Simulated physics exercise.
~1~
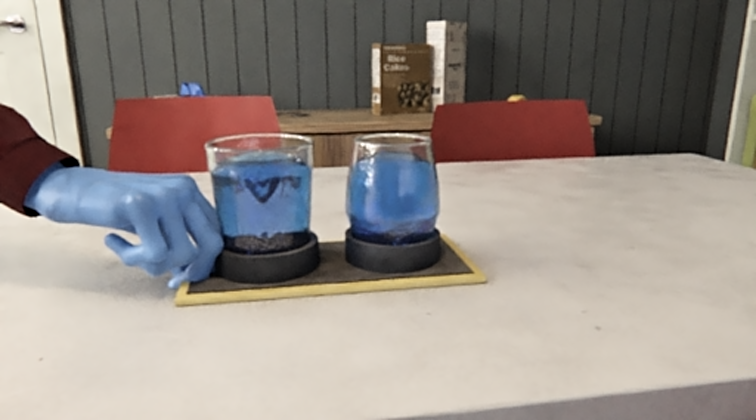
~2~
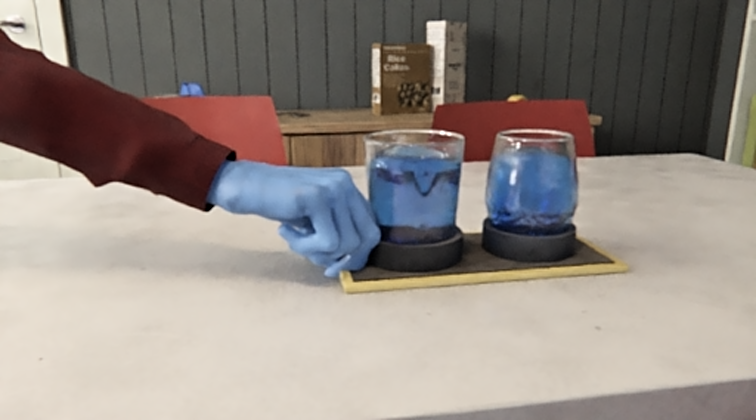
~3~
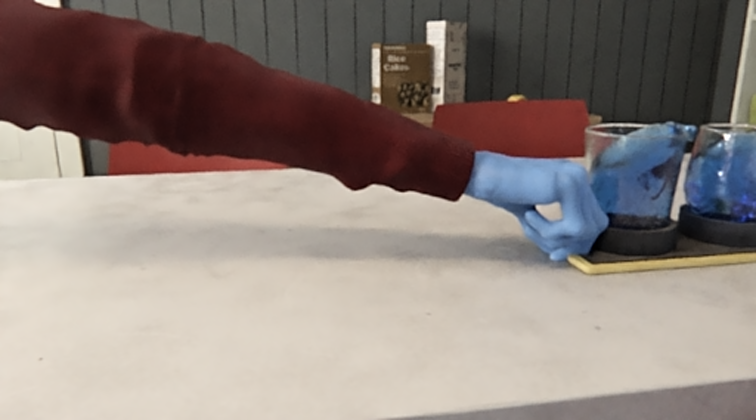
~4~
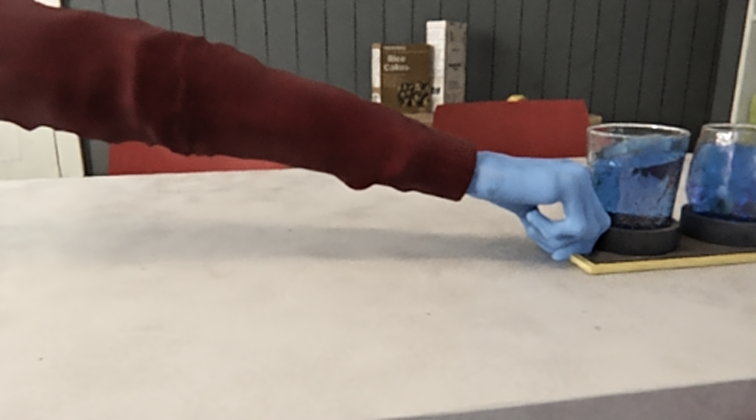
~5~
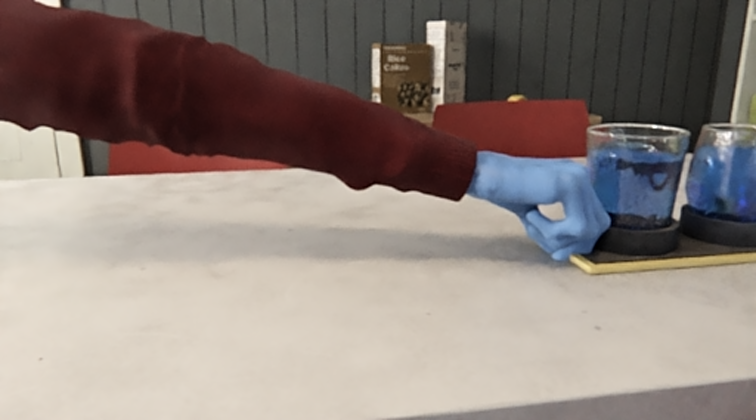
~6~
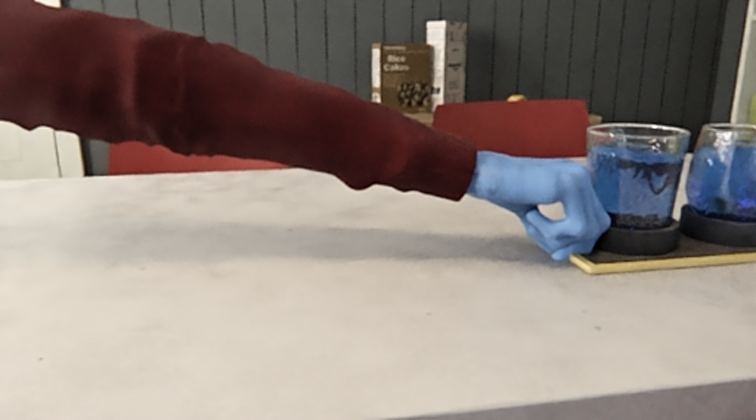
Blue-gloved hand pushing a tray with two glasses of blue liquid rightward across a table, then holding still as the liquid sloshes and calms.
